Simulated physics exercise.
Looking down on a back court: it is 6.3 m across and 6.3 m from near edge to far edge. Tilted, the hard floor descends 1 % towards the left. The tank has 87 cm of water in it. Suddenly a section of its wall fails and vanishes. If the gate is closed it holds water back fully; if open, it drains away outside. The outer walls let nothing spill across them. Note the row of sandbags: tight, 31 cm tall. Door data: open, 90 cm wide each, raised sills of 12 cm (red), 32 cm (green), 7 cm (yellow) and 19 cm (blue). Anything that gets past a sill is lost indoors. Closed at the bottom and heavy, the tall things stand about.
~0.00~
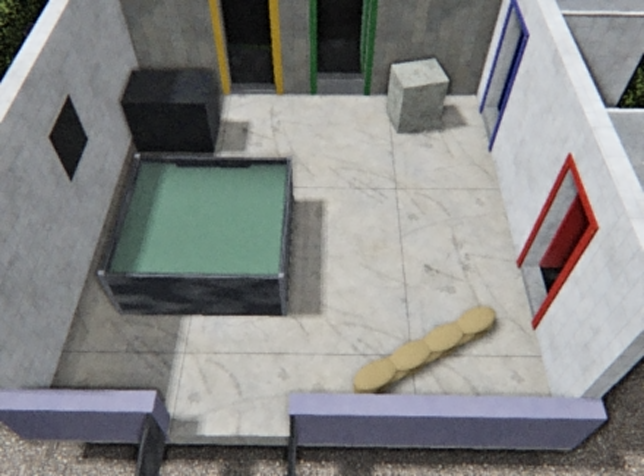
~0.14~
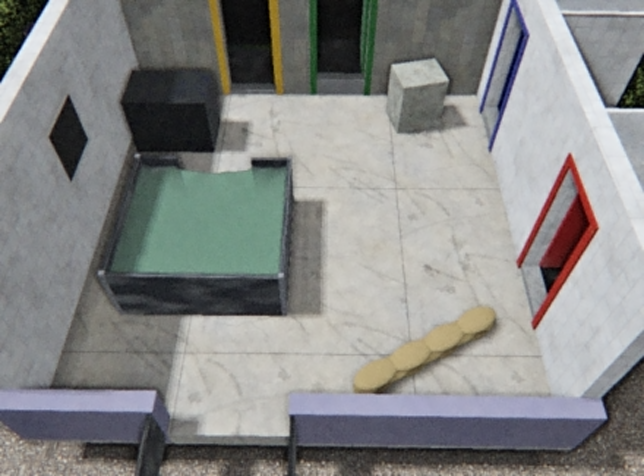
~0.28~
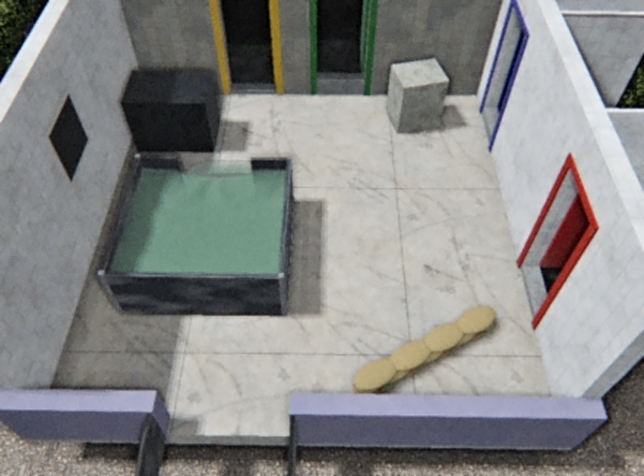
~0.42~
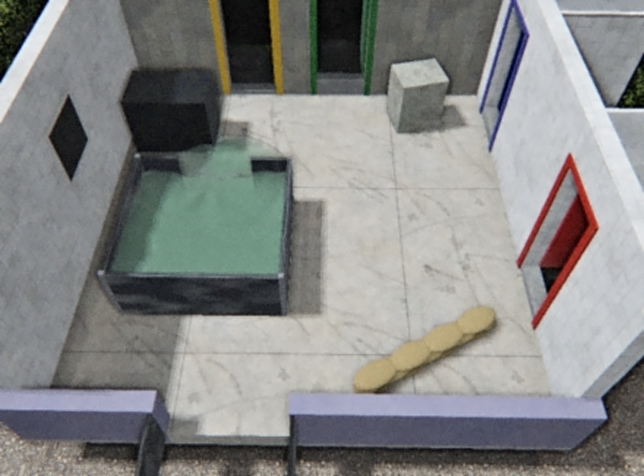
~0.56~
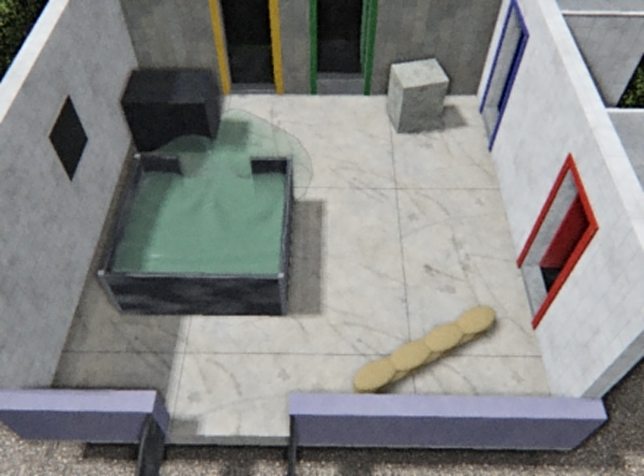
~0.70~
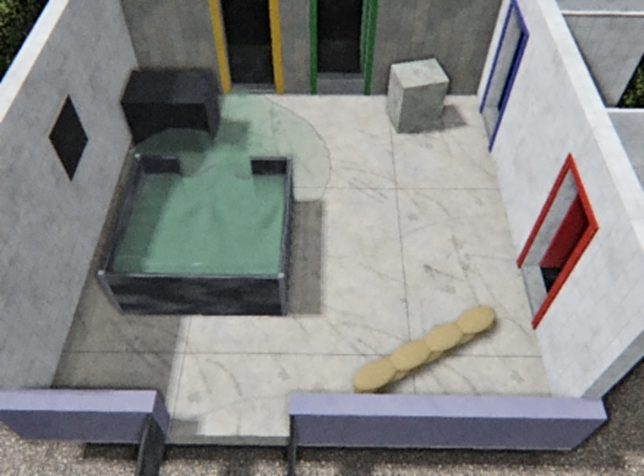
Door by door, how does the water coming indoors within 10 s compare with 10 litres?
The red door never tops the limit; the green door never tops the limit; the yellow door tops the limit; the blue door never tops the limit.
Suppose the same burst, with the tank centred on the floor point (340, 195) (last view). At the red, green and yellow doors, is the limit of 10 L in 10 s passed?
Lab note: Red door limit not exceeded; green door limit exceeded; yellow door limit exceeded.
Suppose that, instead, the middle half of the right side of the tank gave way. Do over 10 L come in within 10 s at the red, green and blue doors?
Outcomes - red: Exceeded, green: Not exceeded, blue: Exceeded.
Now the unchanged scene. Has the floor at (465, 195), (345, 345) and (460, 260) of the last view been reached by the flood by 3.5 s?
In that order: Under water, dry, still dry.
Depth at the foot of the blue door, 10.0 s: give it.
About 4.5 cm.
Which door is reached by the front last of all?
That would be the red door.
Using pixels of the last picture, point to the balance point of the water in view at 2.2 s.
Around (224, 209).
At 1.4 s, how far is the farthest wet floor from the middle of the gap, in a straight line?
I'd say close to 3.6 m.
After 1.4 s water covers 25 % of the floor and is deepest (56 cm) near (209, 159); red door not reached, green door 19 cm at the sill, 0 L in, yellow door 16 cm at the sill, 140 L in, blue door not reached.
After 2.2 s water covers 35 % of the floor and is deepest (42 cm) near (209, 159); red door not reached, green door 24 cm at the sill, 0 L in, yellow door 22 cm at the sill, 338 L in, blue door not reached.
After 3.5 s water covers 55 % of the floor and is deepest (34 cm) near (209, 159); red door not reached, green door 16 cm at the sill, 0 L in, yellow door 23 cm at the sill, 552 L in, blue door 13 cm at the sill, 0 L in.
After 6.0 s water covers 90 % of the floor and is deepest (22 cm) near (146, 99); red door 1 cm at the sill, 0 L in, green door 14 cm at the sill, 0 L in, yellow door 18 cm at the sill, 764 L in, blue door 9 cm at the sill, 0 L in.
After 10.0 s water covers 95 % of the floor and is deepest (14 cm) near (43, 413); red door 8 cm at the sill, 0 L in, green door 11 cm at the sill, 0 L in, yellow door 10 cm at the sill, 856 L in, blue door 4 cm at the sill, 0 L in.
